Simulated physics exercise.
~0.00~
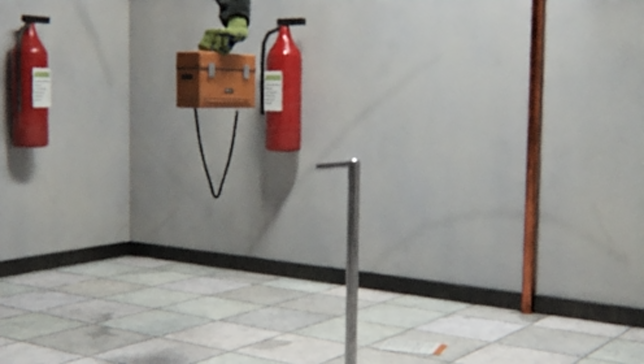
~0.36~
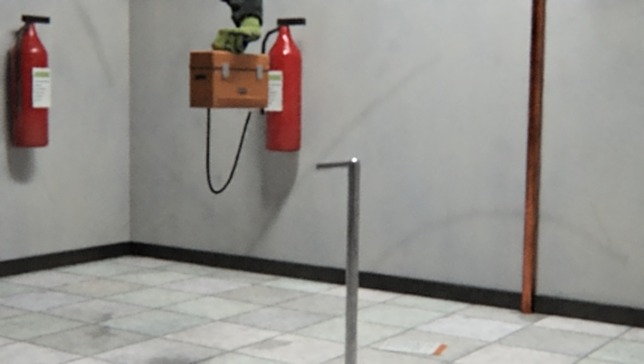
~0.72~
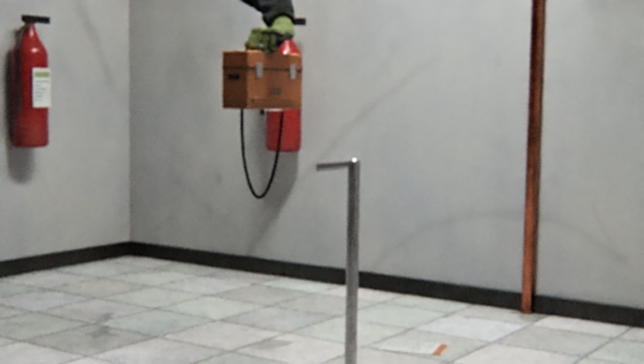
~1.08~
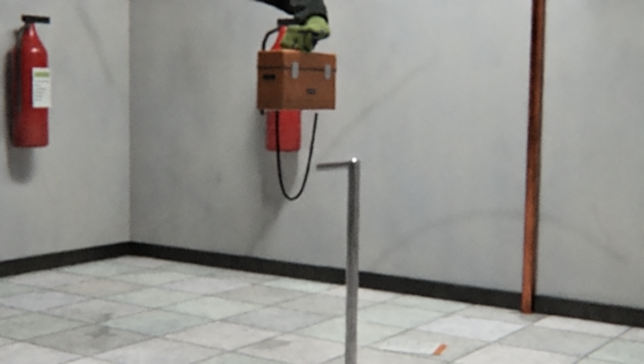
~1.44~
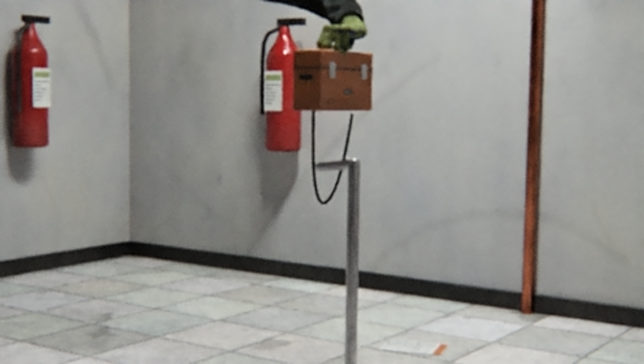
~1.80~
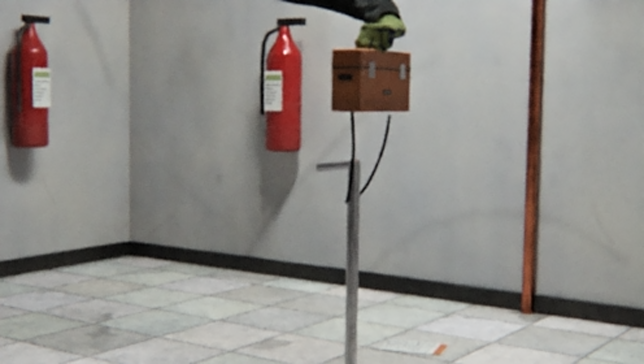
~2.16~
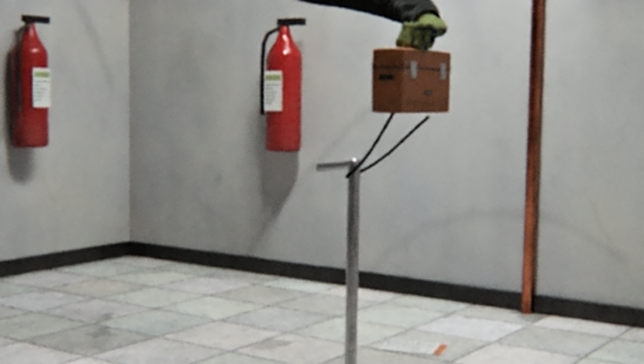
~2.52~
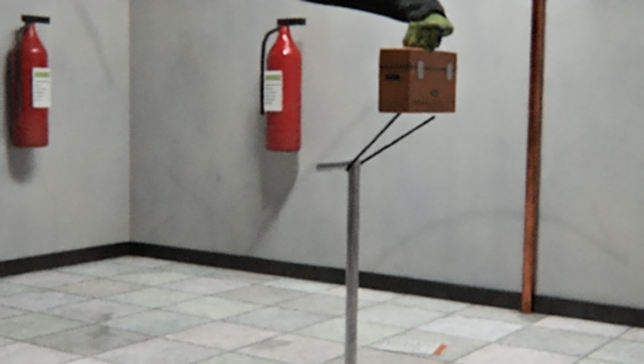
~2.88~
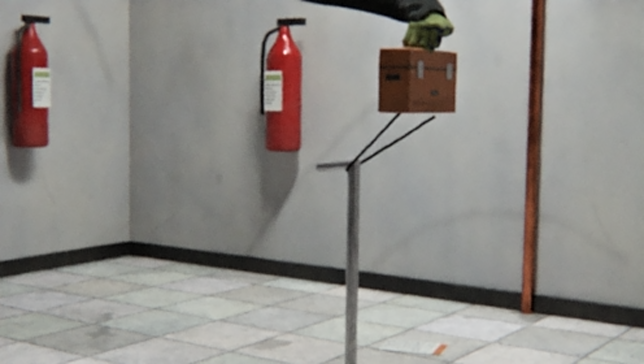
The footage shows a gloved hand carrying an orange case with a dark loop hanging beneath it rightward past fire extinguishers and over a metal post, until the loop catches on the hooked top and pulls tight, leaving the case stopped just right of the post.
